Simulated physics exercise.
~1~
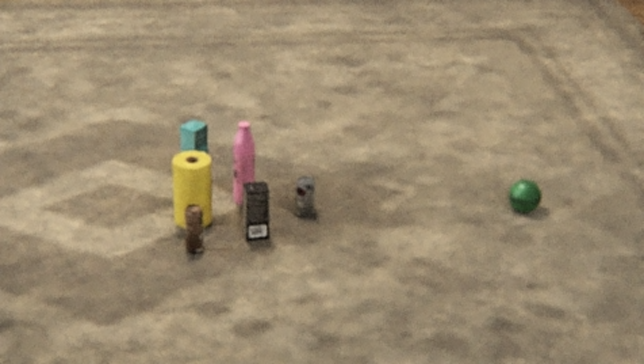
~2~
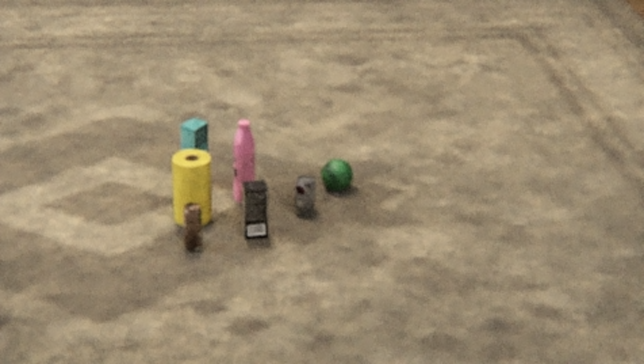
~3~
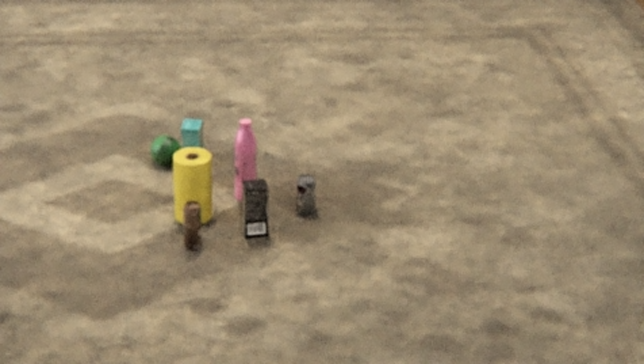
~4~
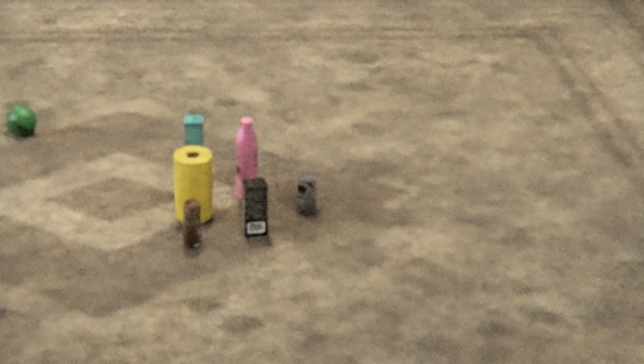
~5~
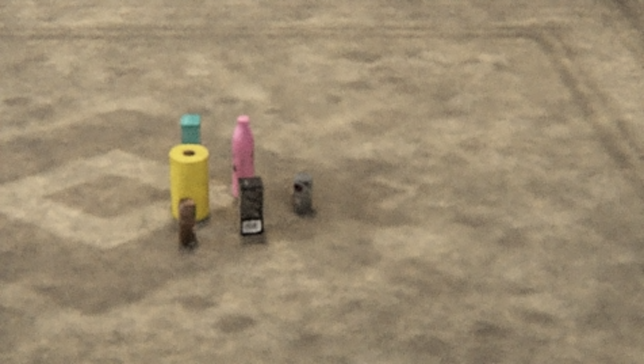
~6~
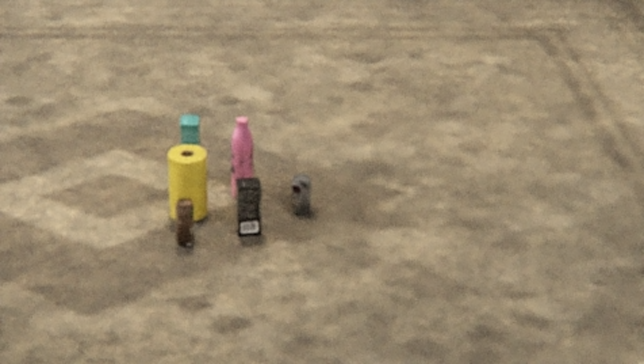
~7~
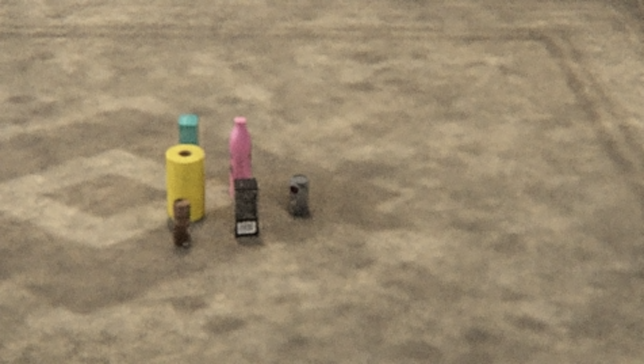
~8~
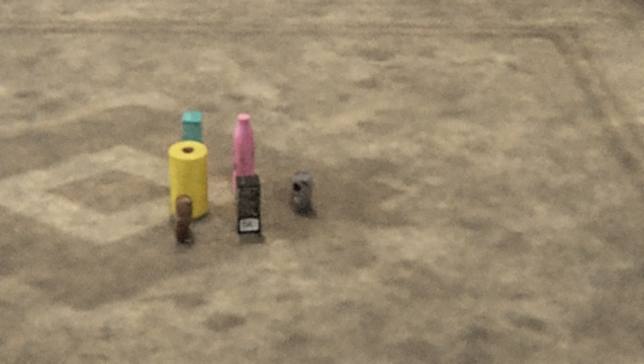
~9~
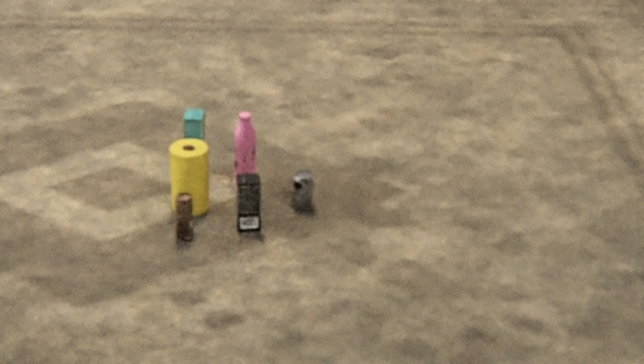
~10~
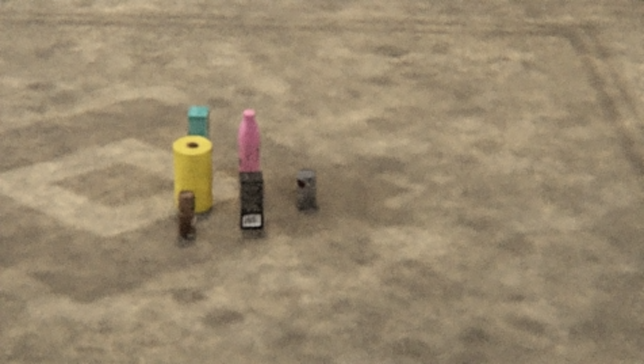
Green ball rolling leftward behind a cluster of small upright objects and out of view, leaving the whole group standing undisturbed.
